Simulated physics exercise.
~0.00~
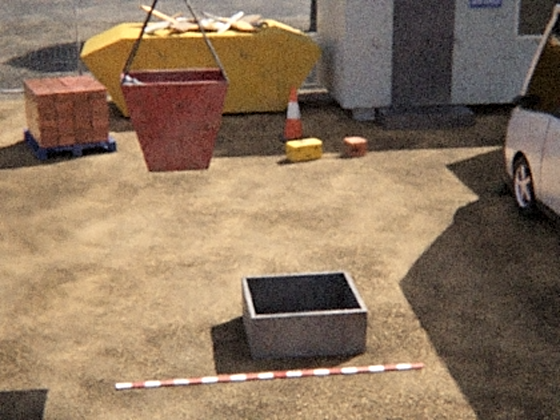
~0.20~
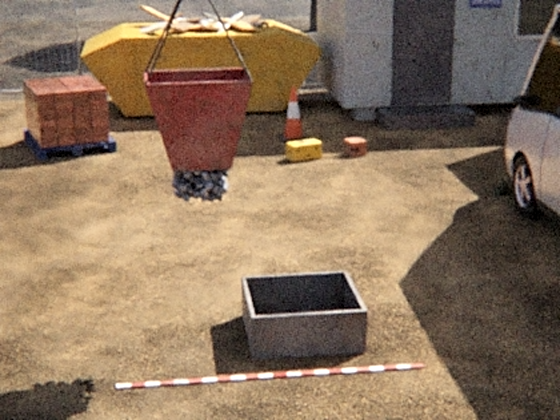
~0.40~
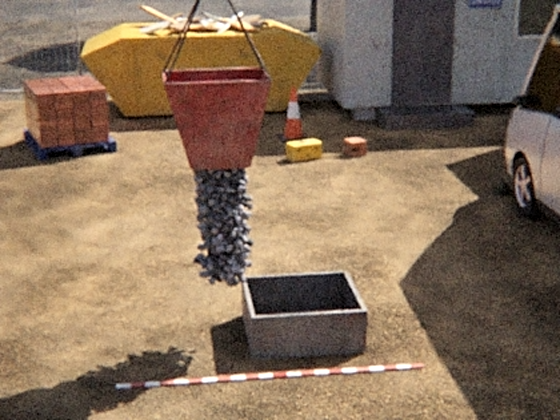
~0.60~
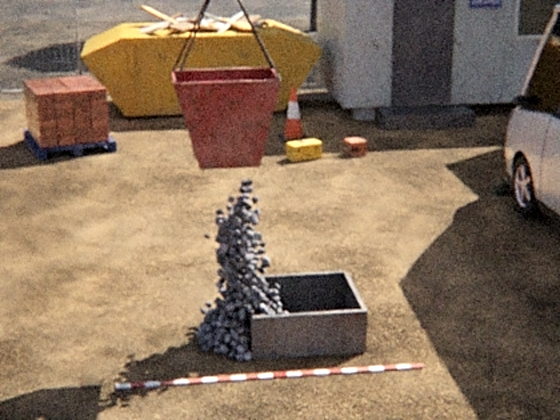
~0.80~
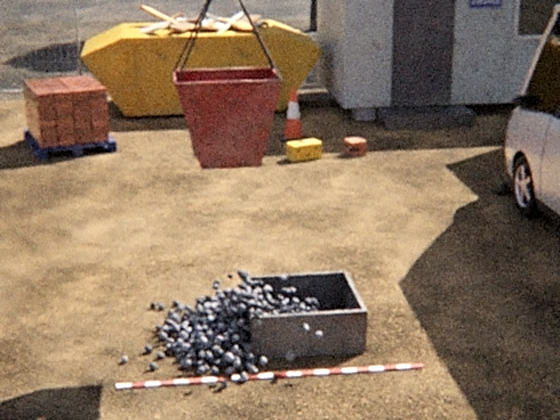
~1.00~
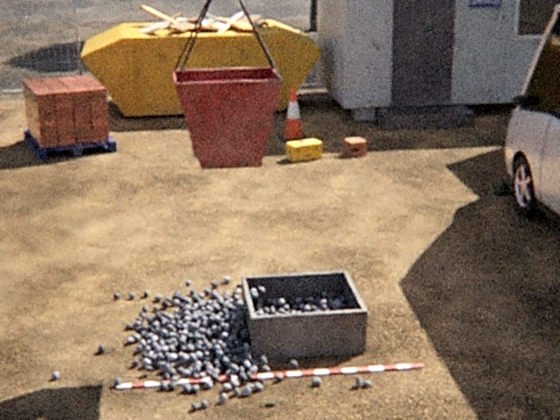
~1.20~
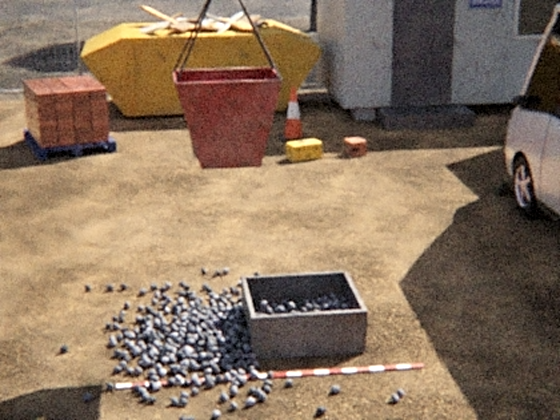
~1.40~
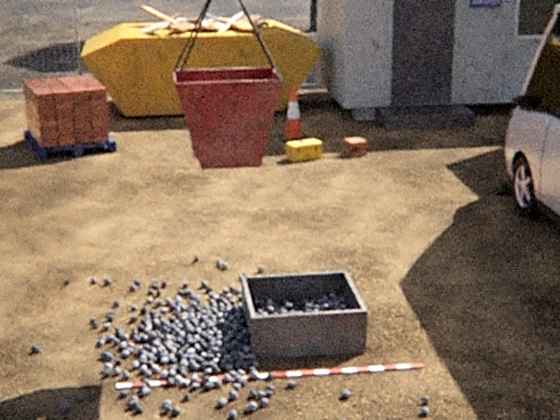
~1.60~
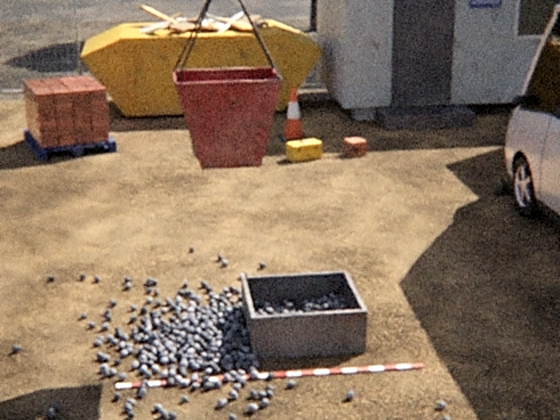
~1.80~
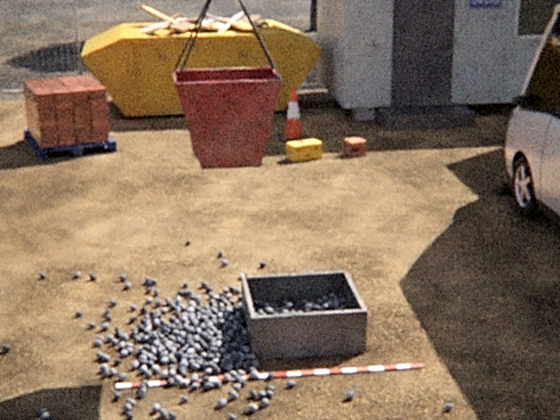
A red crane skip moved to the right and dropped its load of round grey stones through its bottom, but most landed left of the open bin and scattered over the ground, while a smaller share ended up inside it.
